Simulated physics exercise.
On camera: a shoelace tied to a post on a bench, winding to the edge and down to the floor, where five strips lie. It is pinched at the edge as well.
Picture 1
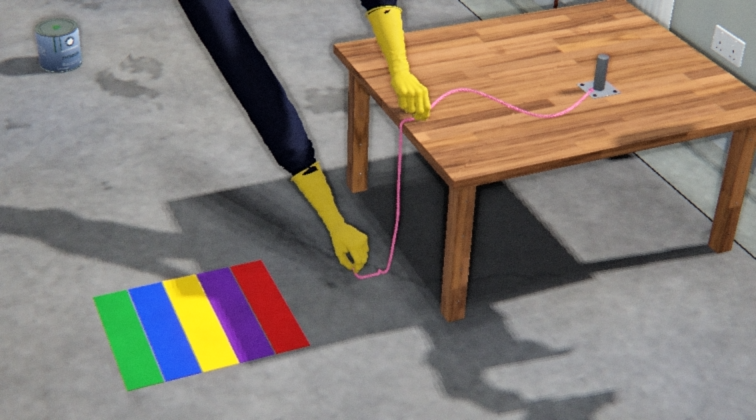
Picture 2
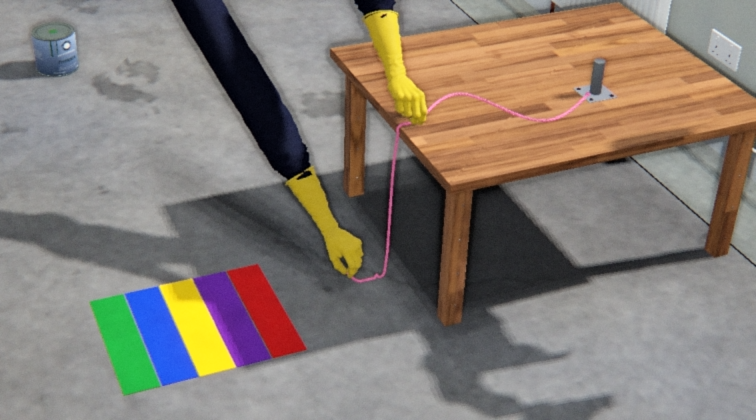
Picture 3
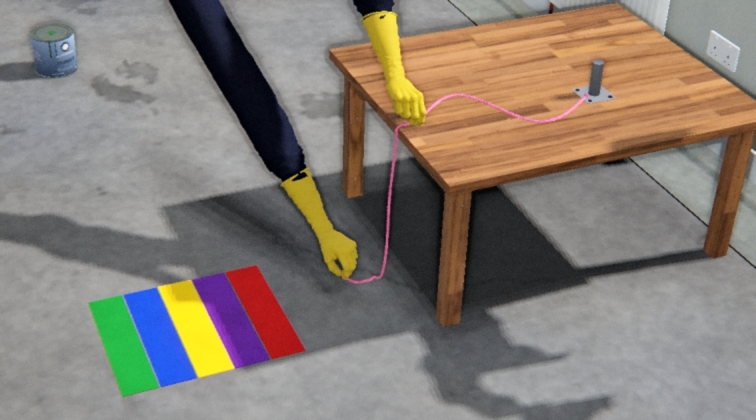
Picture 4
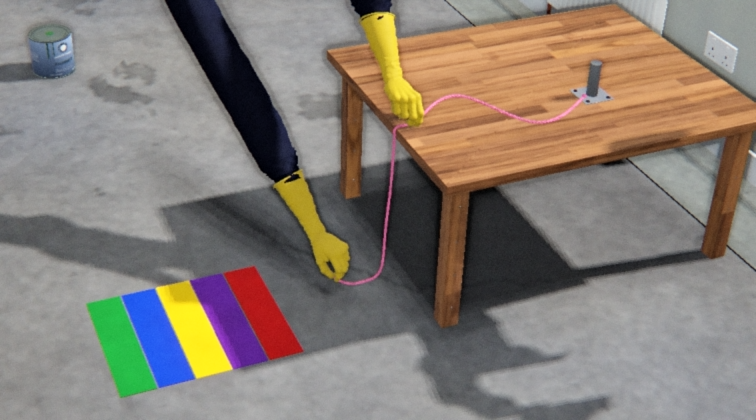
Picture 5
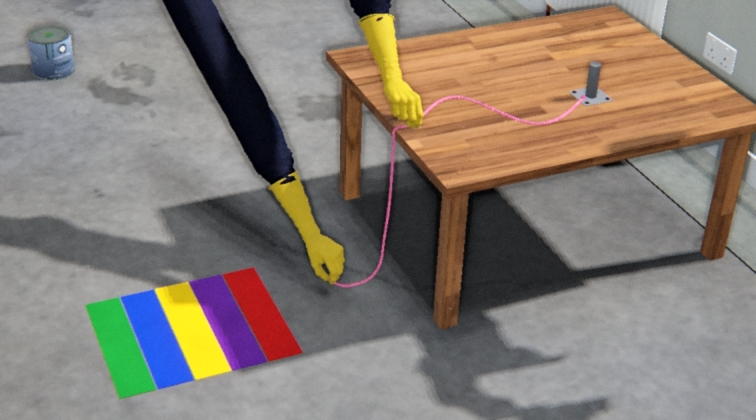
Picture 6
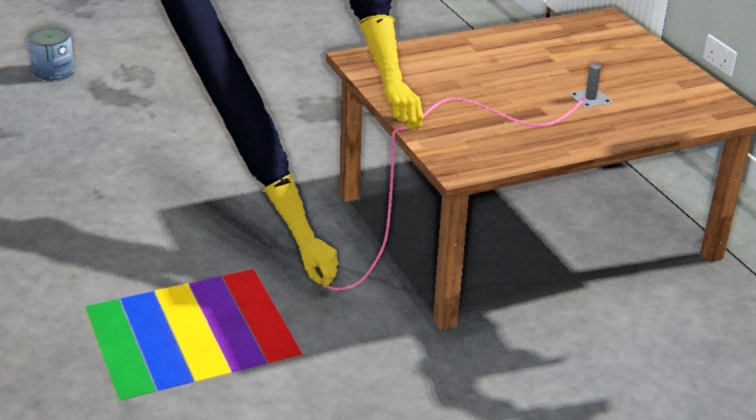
The footage shows a pink cord running from a post on a wooden table over its edge, pinched there by one yellow-gloved hand, while another draws the lower end slightly left above the floor near five coloured strips.
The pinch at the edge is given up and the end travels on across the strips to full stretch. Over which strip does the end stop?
The end stops over the blue strip.
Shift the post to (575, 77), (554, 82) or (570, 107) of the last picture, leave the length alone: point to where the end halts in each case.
In that order: (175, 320), (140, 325) and (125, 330).
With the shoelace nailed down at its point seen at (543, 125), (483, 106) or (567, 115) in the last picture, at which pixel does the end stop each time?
Near (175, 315), (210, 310) and (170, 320).
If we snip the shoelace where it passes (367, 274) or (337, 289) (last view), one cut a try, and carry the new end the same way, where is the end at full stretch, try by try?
Try by try, around (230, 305) and (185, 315).
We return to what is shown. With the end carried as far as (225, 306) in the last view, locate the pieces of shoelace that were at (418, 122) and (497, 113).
The first at (385, 164), the second at (468, 115).
Soon after, end near (225, 306); over purple.
Then, end near (183, 315); over yellow.
At full stretch, end near (158, 321); over blue. It gets as far as the blue strip.
